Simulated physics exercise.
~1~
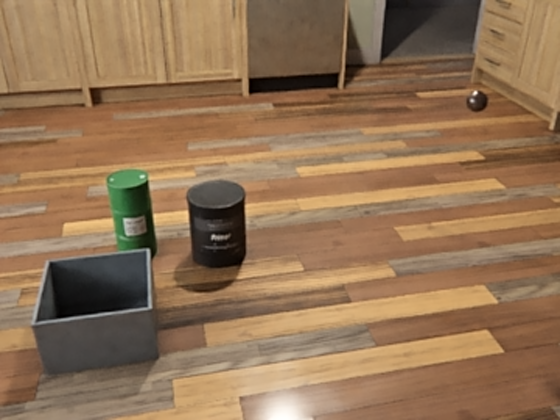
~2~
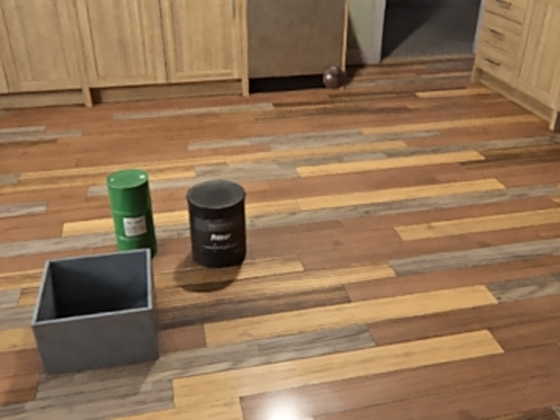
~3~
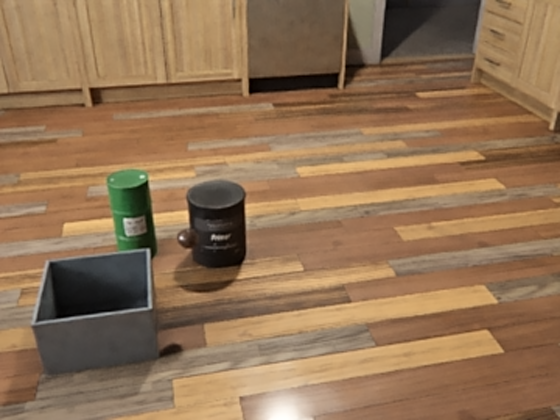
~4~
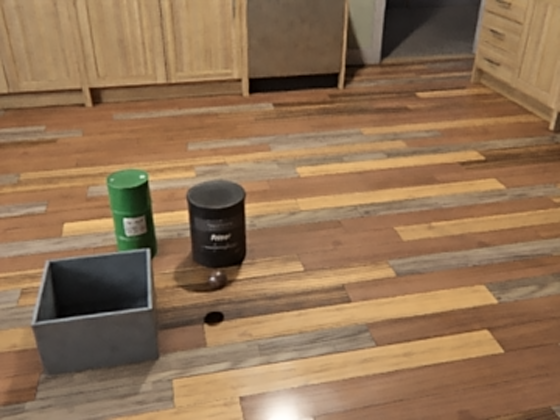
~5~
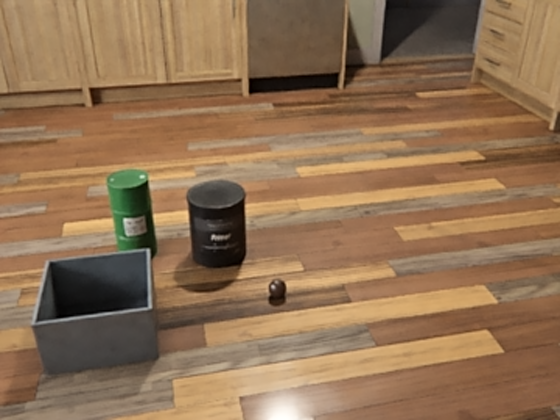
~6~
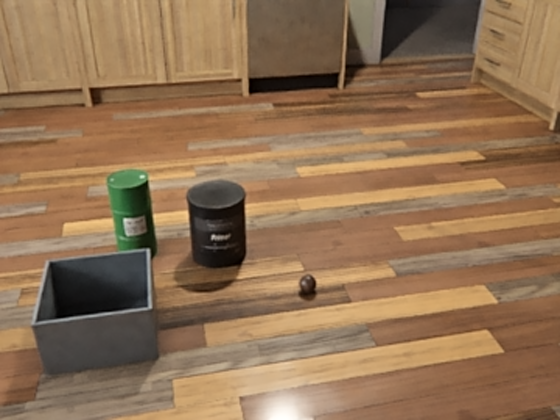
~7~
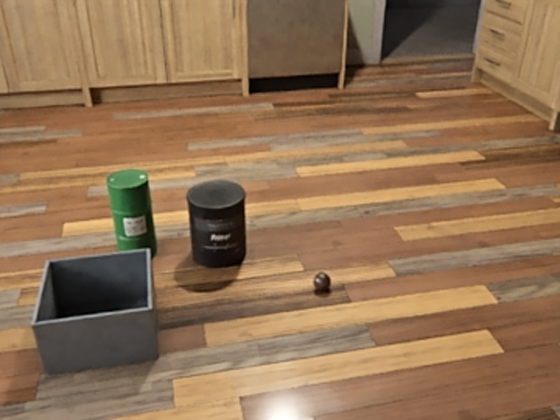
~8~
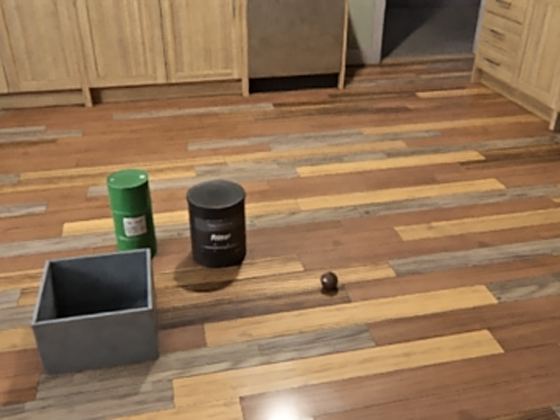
At the start, a small dark brown onion is in the air at the upper right of a wood-floored kitchen, while an open, empty grey box sits at the lower left near a green canister and a black pail. The onion travels left past the cabinets, then comes down and left until it appears in front of the black pail, close to the box. Instead of going in, it heads back right and lower, reaching the striped floor. It rolls farther right, slowing gradually. It ends outside the still-empty box, to the right of the unmoved pail and canister.
